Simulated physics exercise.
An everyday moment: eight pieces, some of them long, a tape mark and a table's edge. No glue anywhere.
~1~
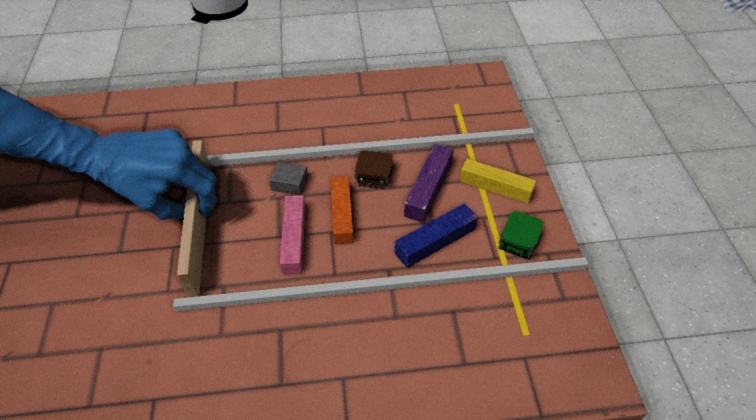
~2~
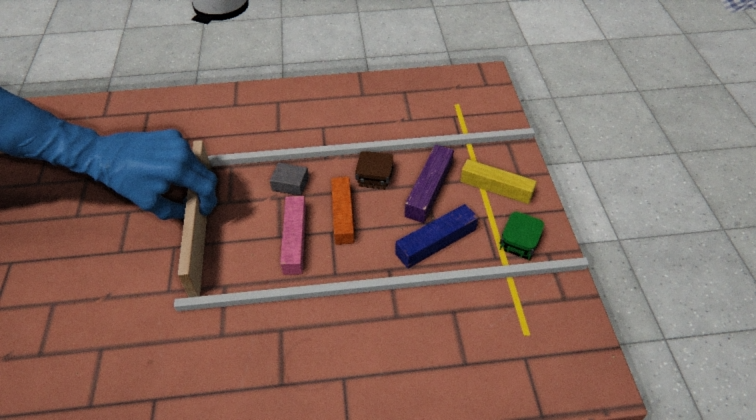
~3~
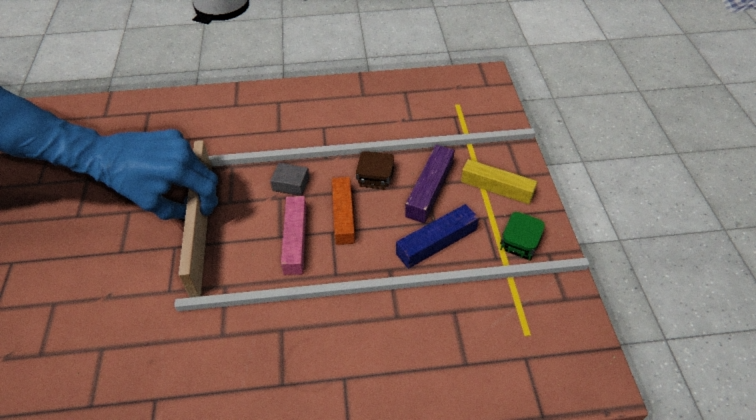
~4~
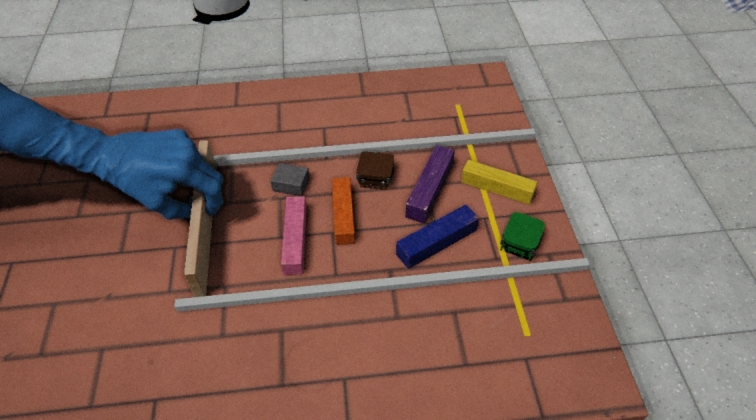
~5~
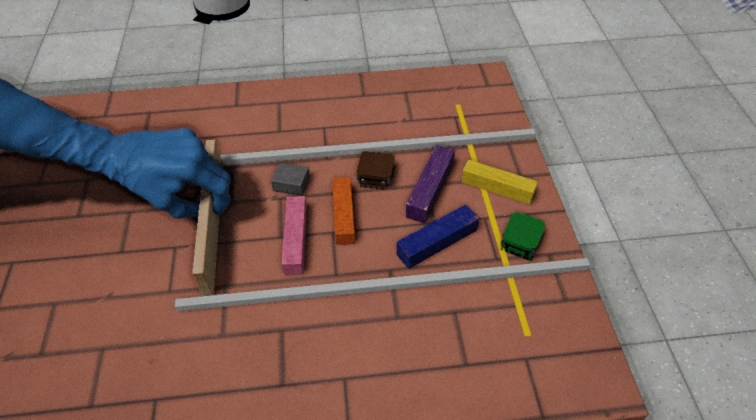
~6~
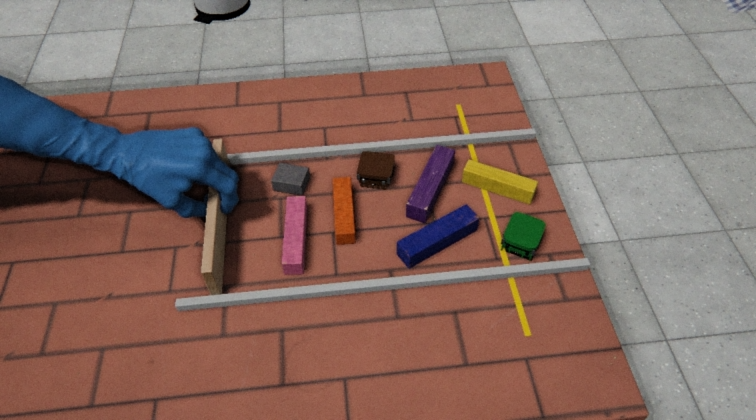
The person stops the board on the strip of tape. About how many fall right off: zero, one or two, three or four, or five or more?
In the end the number that fall off is one or two.
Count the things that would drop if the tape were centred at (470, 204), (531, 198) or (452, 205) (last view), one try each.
In that order 1, 5 and 0.
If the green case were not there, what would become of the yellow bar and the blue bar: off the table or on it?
The yellow bar tumbles off; the blue bar does not fall.
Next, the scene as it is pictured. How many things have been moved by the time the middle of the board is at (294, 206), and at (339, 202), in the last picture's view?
By then 2, and 4.
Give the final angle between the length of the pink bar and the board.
Near 0 degrees.
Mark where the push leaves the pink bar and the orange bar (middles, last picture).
First (503, 215), then (515, 194).
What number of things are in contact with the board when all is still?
The number is 2.
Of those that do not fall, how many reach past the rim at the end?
The number is 3.
Early on, none off yet; green case at rest near (523, 236); yellow bar at rest near (499, 182); purple bar at rest near (431, 183).
A while later, none off yet; green case at rest near (523, 236); yellow bar at rest near (499, 182); purple bar travelled a little near (446, 184).
Further along, none off yet; green case travelled a little near (537, 239); yellow bar travelled about its own width near (560, 189); purple bar travelled about its own width near (514, 177).
Finally, the number that fall off is one or two; lost, yellow bar.
